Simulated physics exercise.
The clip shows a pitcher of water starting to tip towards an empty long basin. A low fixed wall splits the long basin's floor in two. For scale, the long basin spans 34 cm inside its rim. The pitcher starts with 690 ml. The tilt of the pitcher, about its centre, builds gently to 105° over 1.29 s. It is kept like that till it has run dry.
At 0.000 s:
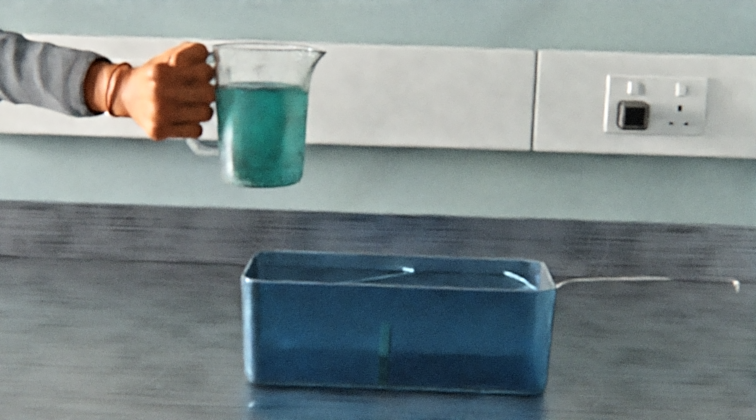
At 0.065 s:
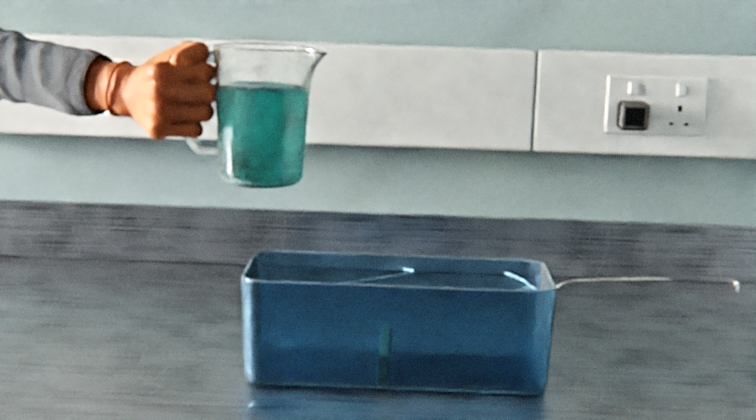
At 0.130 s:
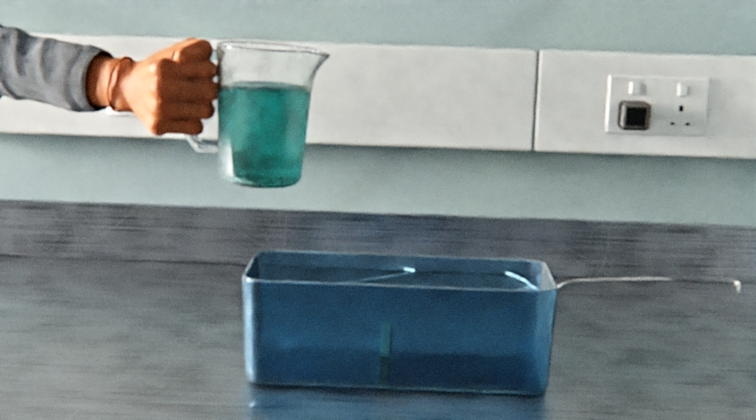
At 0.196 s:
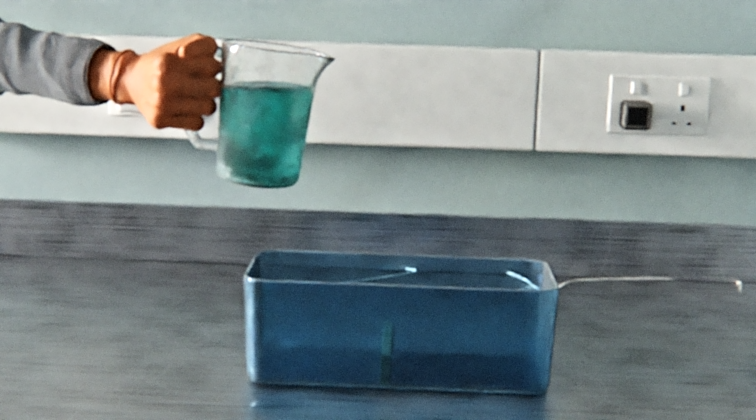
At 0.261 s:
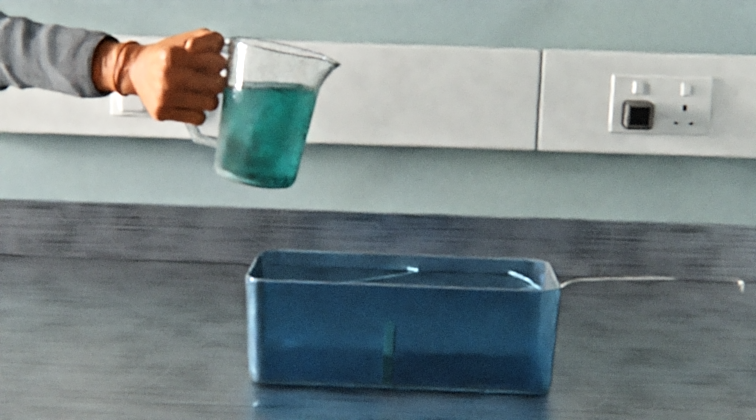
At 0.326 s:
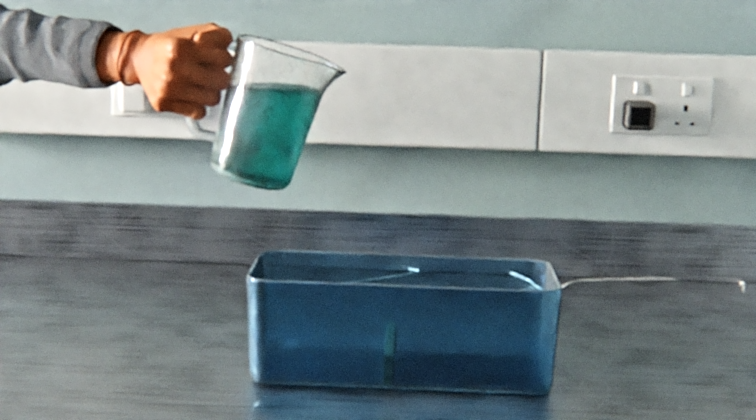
A hand held a clear glass pitcher of green water above a long blue basin on a dark countertop, then slowly tilted it to the right while the basin stayed still.
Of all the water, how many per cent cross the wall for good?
About 74 per cent.
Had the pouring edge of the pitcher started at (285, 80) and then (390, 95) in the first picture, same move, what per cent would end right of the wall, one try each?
First 15, then 90 per cent.
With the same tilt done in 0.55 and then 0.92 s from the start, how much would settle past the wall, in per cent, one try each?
In turn about 75 and 80 per cent.
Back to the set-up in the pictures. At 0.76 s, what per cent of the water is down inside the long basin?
About 0 per cent.
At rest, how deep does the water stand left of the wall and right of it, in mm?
Some 10 mm on the left and 22 mm on the right.
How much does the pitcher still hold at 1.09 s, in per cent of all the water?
Some 38 per cent.
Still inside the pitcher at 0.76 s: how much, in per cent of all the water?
Some 90 per cent.
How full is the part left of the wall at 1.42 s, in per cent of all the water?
Near 14 in a hundred.
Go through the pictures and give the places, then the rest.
The first frame shows tilt 0°; pouring edge (326, 51); surface from (220, 85) to (307, 88); the long basin's rim runs from (249, 266) to (550, 277); the wall's top is at (385, 339).
The second frame shows tilt 1°; pouring edge (327, 52); surface from (220, 85) to (307, 88).
The third frame shows tilt 3°; pouring edge (330, 54); surface from (222, 84) to (309, 88).
The fourth frame shows tilt 6°; pouring edge (335, 57); surface from (225, 84) to (312, 88).
The fifth frame shows tilt 10°; pouring edge (341, 63); surface from (228, 86) to (317, 88).
The sixth frame shows tilt 16°; pouring edge (346, 71); surface from (230, 87) to (321, 90).
Then, 0.76 s in, the tilt is 68° and 91 per cent is still to pour, 0 is left of the wall and 0 right of it.
Then, 1.09 s in, the tilt is 99° and 38 per cent is still to pour, 2 is left of the wall and 36 right of it.
Then, 1.42 s in, the tilt is 105° and 3 per cent is still to pour, 15 is left of the wall and 77 right of it.
Then, 1.79 s in, the tilt is 105° and 0 per cent is still to pour, 25 is left of the wall and 74 right of it.
Finally, 25 per cent lies left of the wall, 74 right of it and 1 outside.
